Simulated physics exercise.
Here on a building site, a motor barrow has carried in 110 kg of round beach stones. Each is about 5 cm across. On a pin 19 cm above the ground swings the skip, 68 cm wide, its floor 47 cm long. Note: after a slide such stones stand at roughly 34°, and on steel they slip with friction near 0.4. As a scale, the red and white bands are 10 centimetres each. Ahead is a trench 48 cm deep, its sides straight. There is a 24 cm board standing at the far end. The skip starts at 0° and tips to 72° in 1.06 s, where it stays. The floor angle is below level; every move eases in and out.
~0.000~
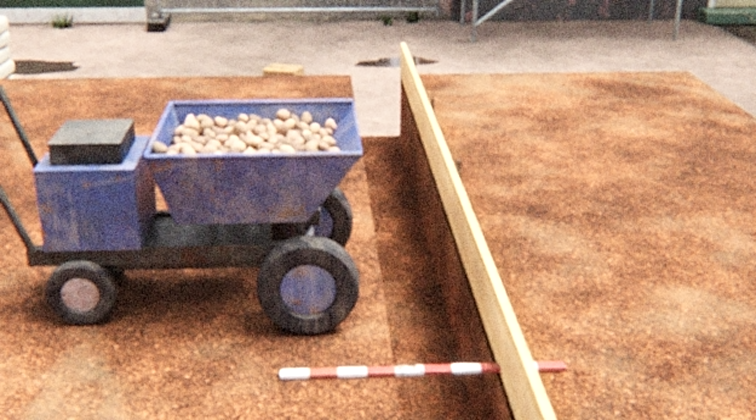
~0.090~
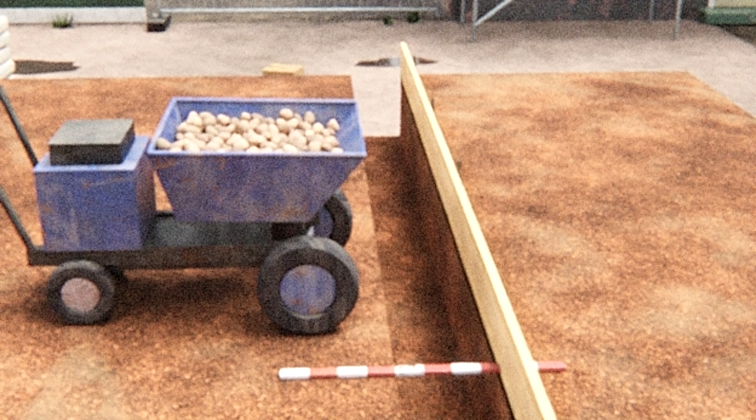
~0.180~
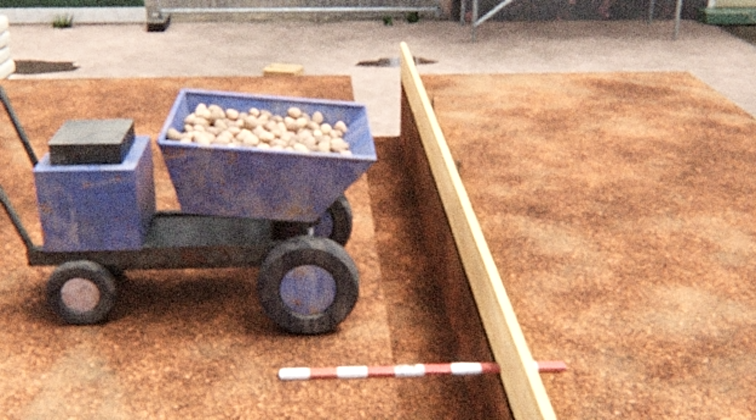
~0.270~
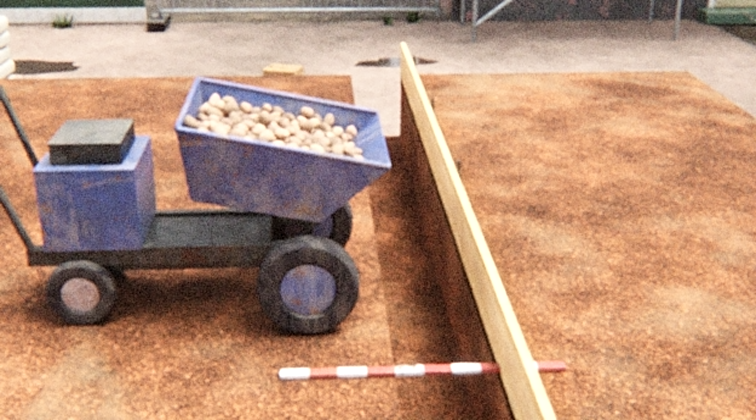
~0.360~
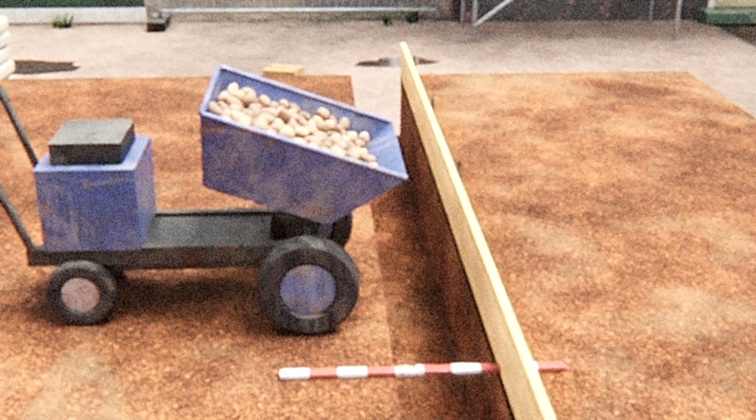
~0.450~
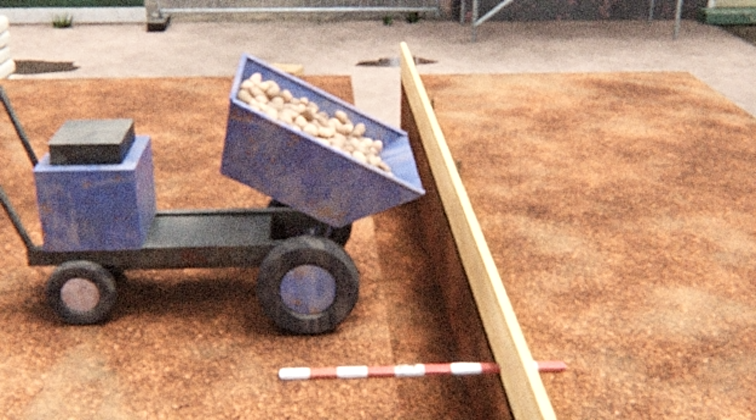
On a building site, a motor barrow's blue skip of round stones tilts steadily to the right.
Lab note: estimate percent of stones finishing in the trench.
Approx. 77 %.
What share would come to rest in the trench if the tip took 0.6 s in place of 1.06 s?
That would give about 65 percent.
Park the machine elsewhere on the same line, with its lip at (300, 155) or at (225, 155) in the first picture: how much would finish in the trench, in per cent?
About 100 per cent first, then about 70 per cent.
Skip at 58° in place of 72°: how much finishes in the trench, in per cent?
Then about 50 per cent.
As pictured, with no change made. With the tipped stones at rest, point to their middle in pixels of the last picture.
I'd put it close to (447, 373).
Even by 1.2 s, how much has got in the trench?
Approx. 15 % of the load.
After 0.8 s the floor is at 61°; 100 % in the skip; the foremost stones are at (460, 234).
After 1.2 s the floor is at 72°; 72 % in the skip, 17 % in the trench, 11 % past the trench; the foremost stones are at (569, 295).
After 1.5 s the floor is at 72°; 49 % in the skip, 31 % in the trench, 20 % past the trench; the foremost stones are at (649, 281).
After 3.5 s the floor is at 72°; 0 % in the skip, 77 % in the trench, 23 % past the trench; the foremost stones are at (736, 296).
